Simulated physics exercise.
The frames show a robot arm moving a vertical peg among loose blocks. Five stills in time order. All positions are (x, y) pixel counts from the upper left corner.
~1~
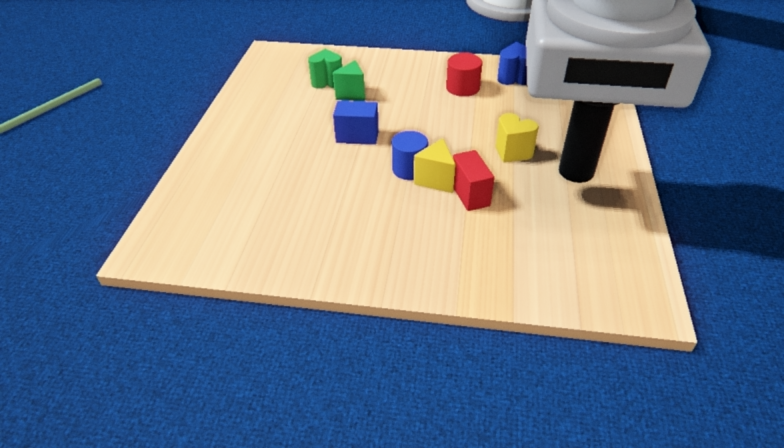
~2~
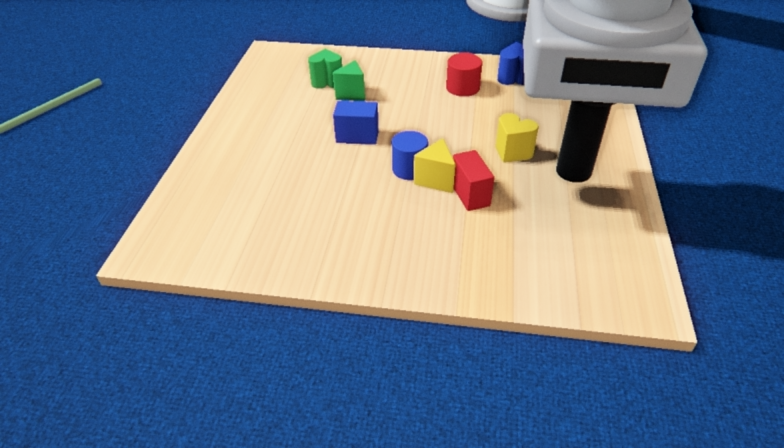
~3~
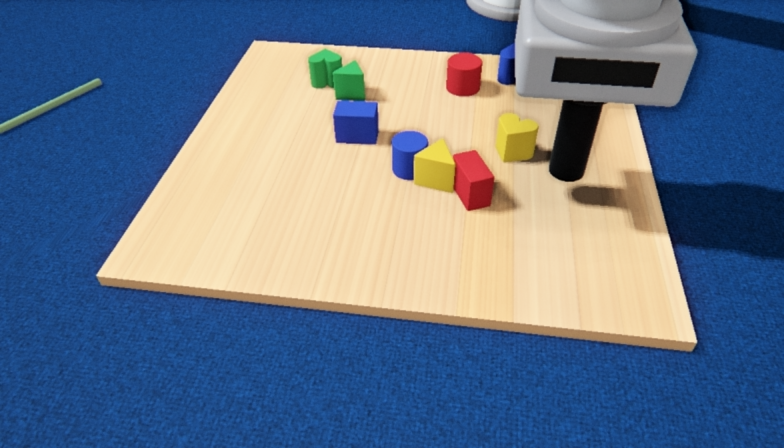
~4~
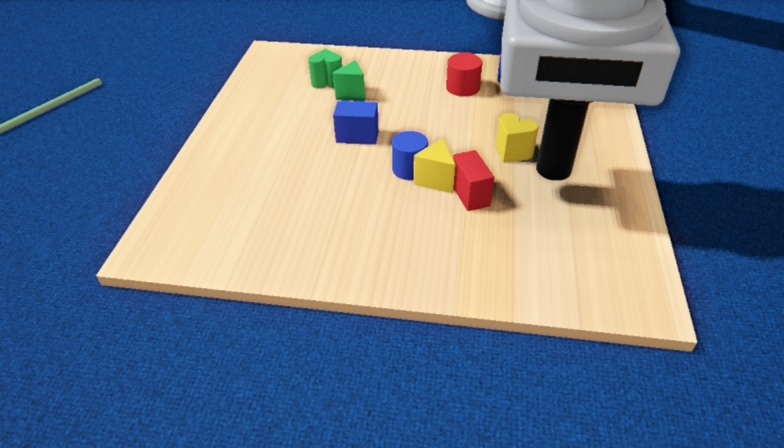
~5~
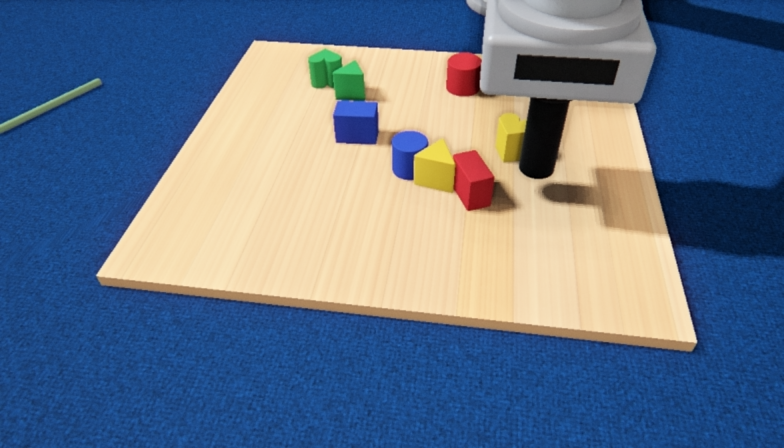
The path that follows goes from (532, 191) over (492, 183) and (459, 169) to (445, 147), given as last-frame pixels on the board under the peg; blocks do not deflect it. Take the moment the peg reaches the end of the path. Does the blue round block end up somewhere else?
I believe not.
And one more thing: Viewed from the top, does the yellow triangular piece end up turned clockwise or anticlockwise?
If we look at it from overhead, the yellow triangular piece pivots clockwise.
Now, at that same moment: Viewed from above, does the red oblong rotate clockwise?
No, I don't think so.
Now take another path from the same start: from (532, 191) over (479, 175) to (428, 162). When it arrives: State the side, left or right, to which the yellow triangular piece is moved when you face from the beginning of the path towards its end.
The answer is left: Facing from the path's start to its end, that's where the yellow triangular piece shifts.
What follows on the original path. One third of the way, peg at (495, 161); nothing pushed yet.
Two thirds of the way, peg at (460, 147); yellow triangular piece at (428, 157), turned 35° clockwise; red oblong at (464, 166), turned 35° anticlockwise.
At the end, peg at (446, 126); blue round block unmoved; yellow triangular piece at (428, 157), turned 35° clockwise; red oblong at (464, 166), turned 35° anticlockwise.
